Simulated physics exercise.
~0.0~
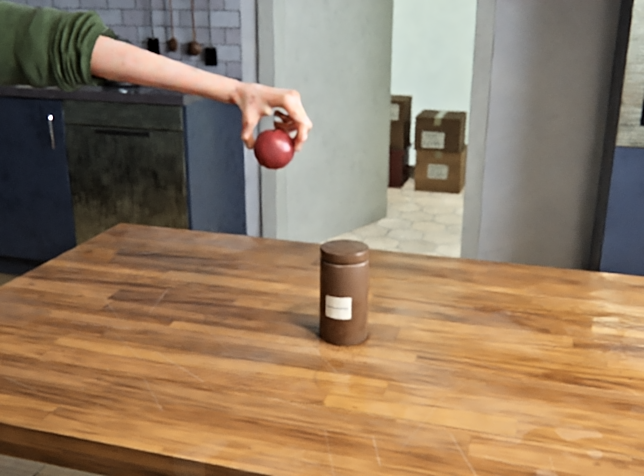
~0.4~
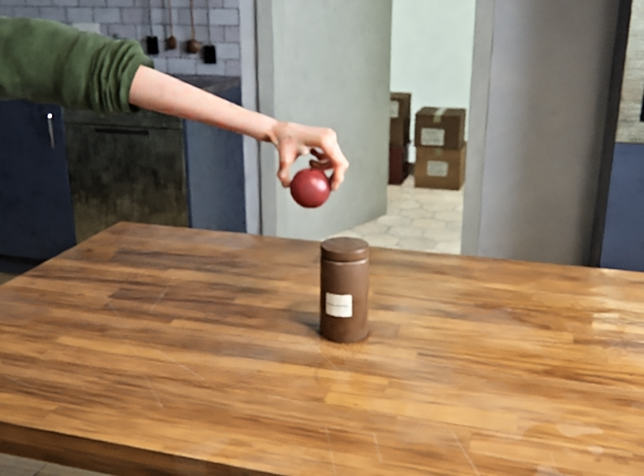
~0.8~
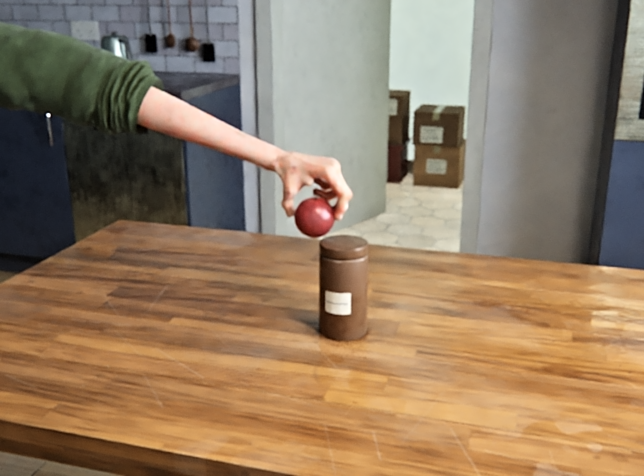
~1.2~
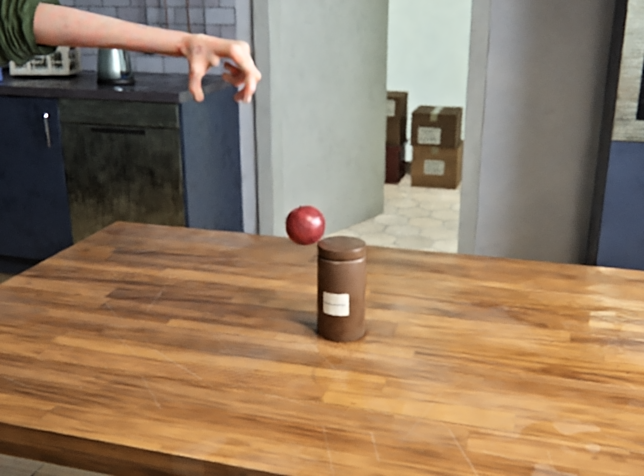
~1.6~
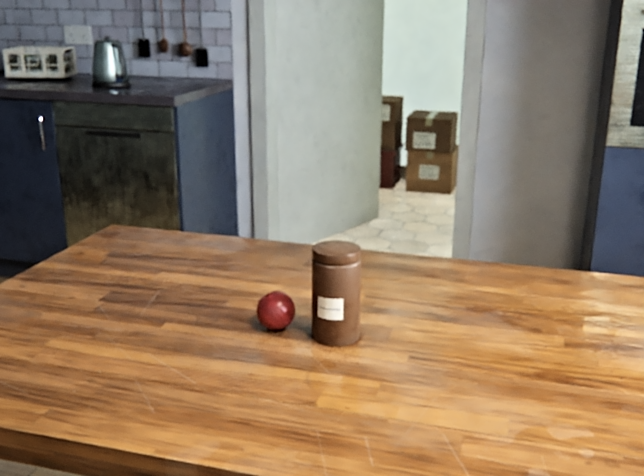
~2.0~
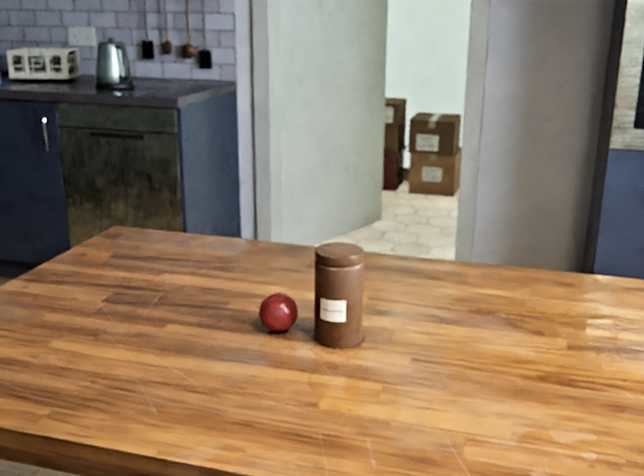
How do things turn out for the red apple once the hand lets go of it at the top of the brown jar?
It does not stay up. The apple falls off the left side of the jar and ends up on the table next to it, while the jar stays standing.
